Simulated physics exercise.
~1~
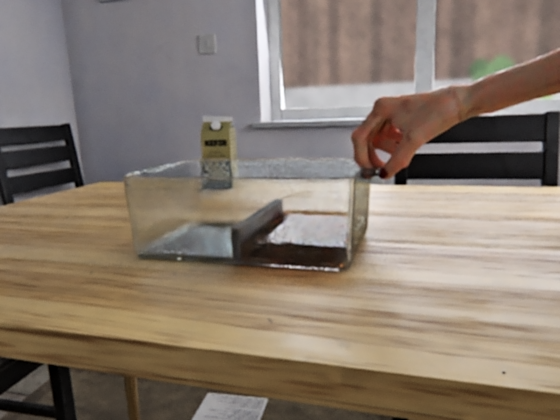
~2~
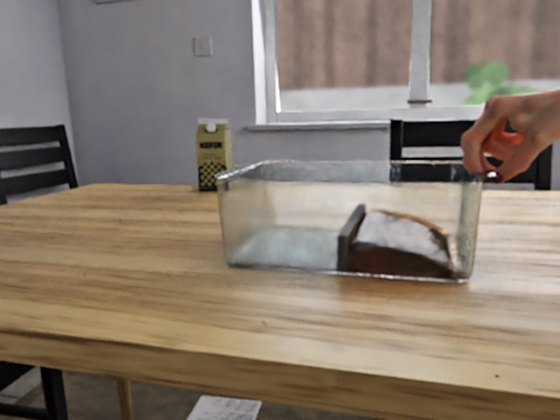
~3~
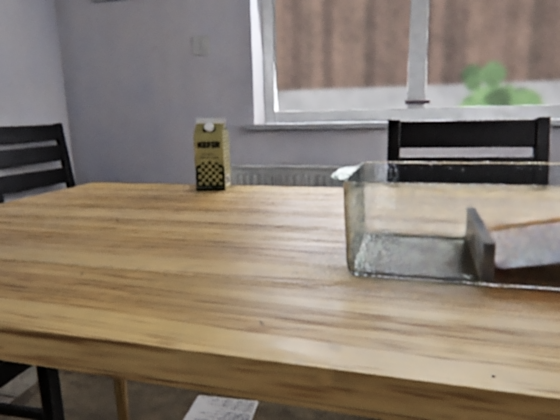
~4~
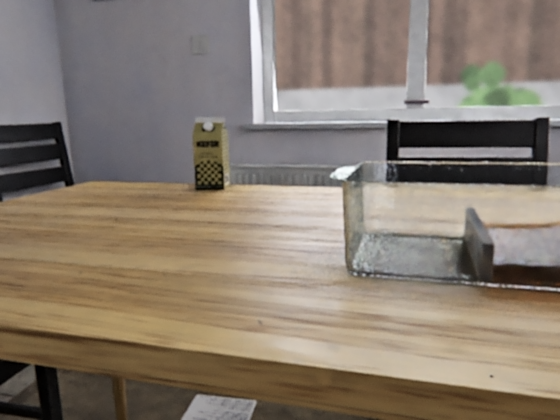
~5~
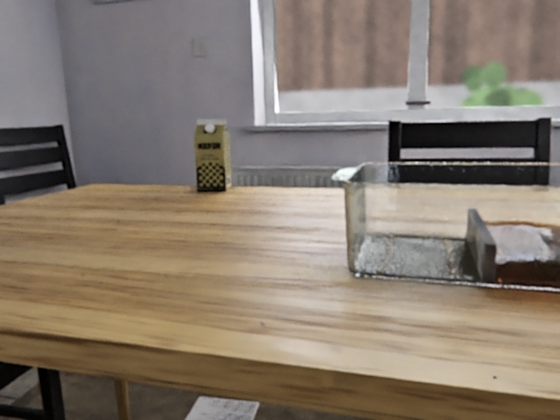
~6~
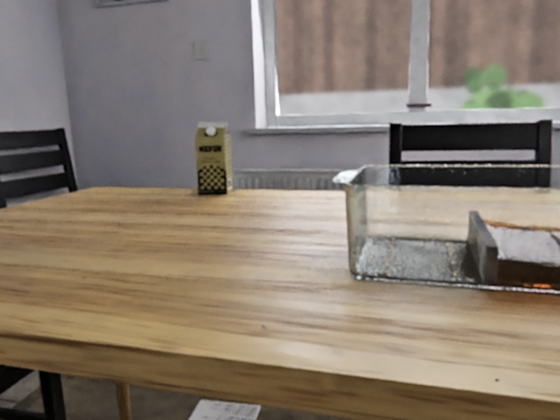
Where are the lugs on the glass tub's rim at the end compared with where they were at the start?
They are farther to the right than at the start. The left lug ends up well to the right of the carton, and the tub's right end is out of view.
